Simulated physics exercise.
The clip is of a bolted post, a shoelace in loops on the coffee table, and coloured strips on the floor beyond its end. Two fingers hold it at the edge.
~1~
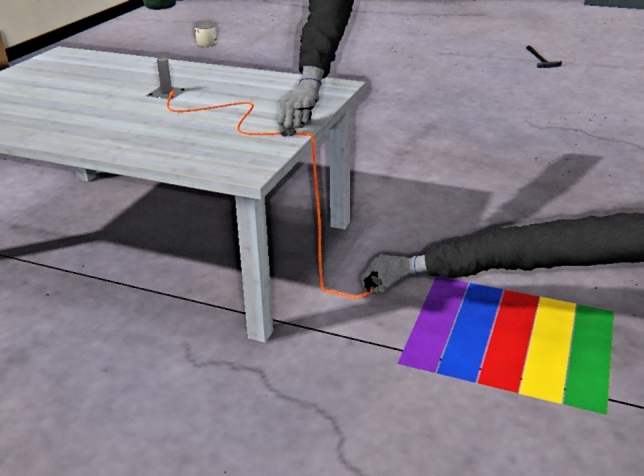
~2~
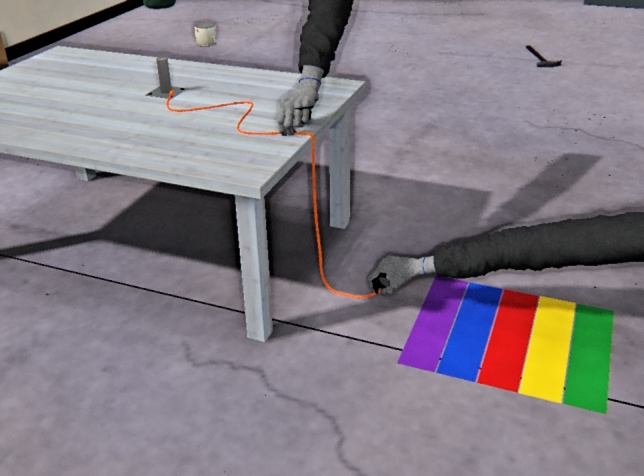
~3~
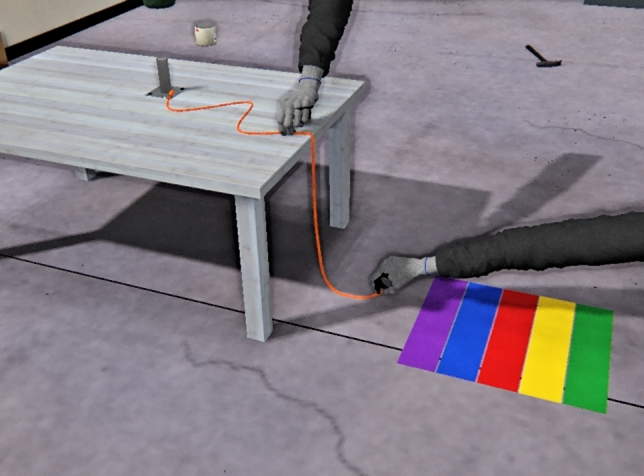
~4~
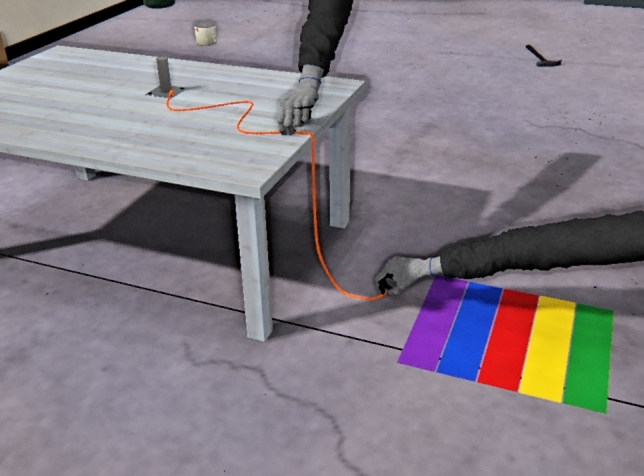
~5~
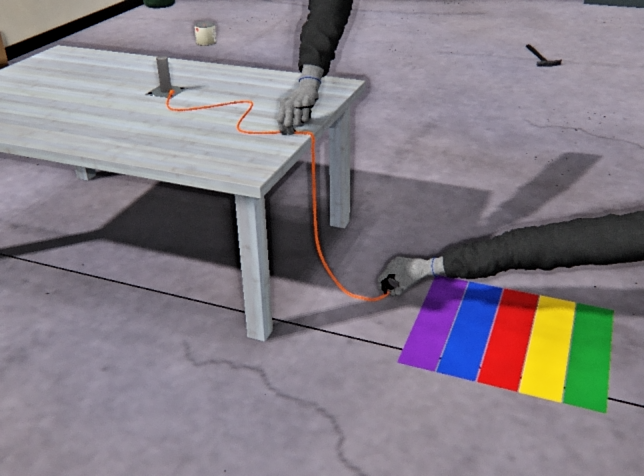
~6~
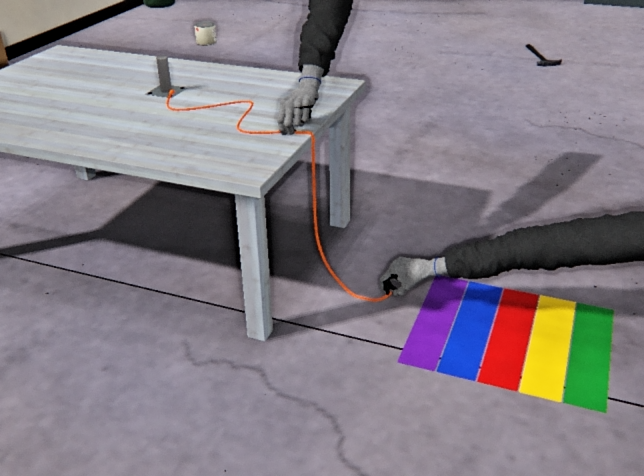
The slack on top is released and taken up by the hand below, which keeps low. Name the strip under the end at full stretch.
The end stops over the green strip.
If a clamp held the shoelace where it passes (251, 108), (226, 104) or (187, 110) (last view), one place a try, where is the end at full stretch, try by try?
Near (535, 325), (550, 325) and (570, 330).
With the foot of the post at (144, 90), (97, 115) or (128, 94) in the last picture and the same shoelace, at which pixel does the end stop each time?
The places are (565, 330), (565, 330) and (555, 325).
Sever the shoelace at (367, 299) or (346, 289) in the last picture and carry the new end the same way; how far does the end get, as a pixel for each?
Near (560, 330) and (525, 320).
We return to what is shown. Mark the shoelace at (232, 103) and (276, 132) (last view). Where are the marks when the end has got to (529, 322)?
About (263, 110), and the other about (337, 184).
Soon after, end near (529, 322); over red.
After that, end near (575, 332); over green.
At the stop, end near (602, 337); over green. It gets as far as the green strip.
